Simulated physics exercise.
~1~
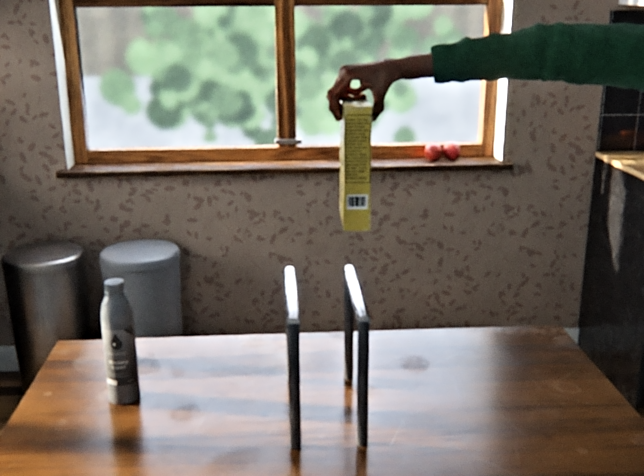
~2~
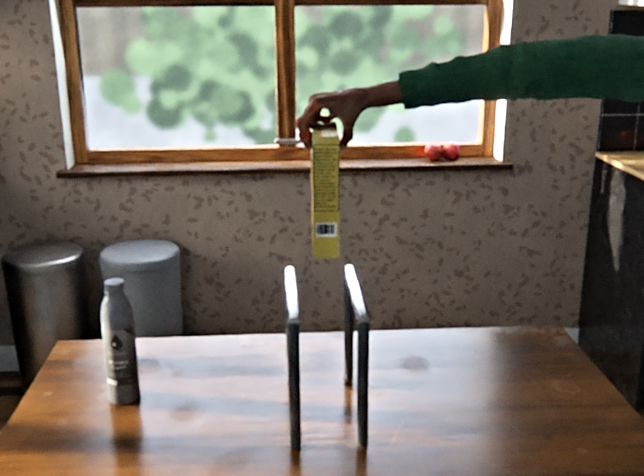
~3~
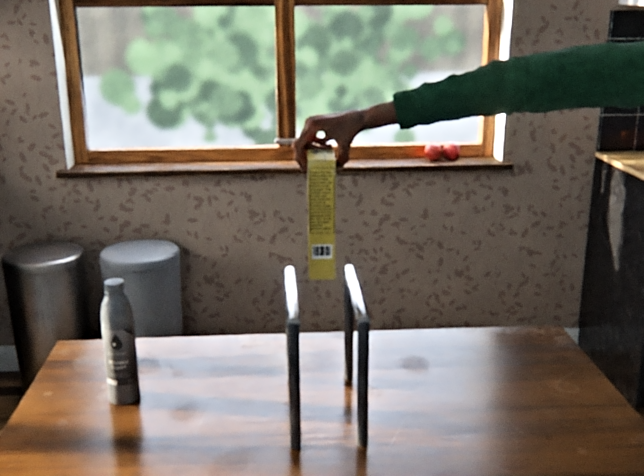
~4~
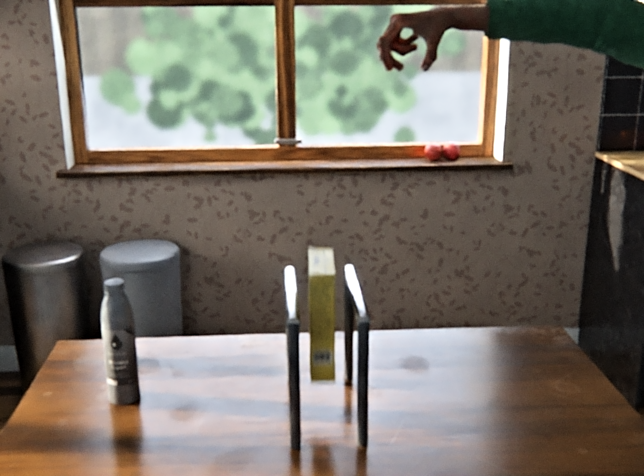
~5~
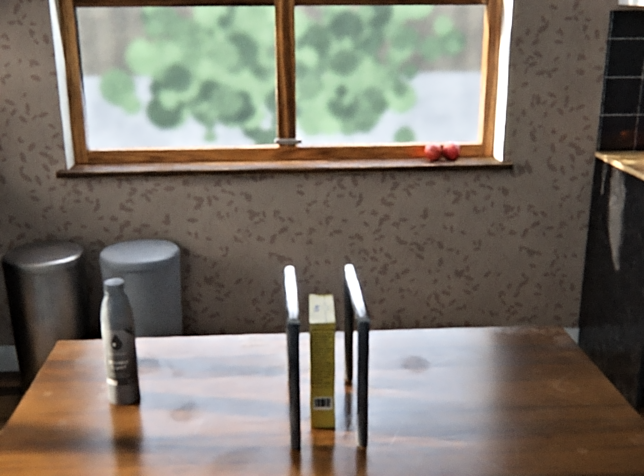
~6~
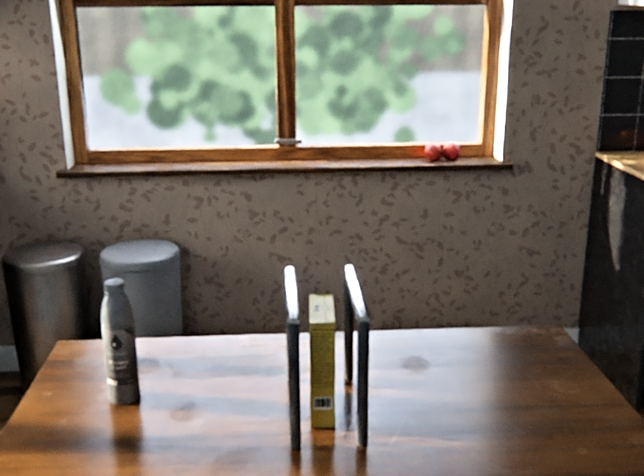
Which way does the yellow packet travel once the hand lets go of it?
It moves straight down, passing into the gap between the two dark panels until it reaches the table.
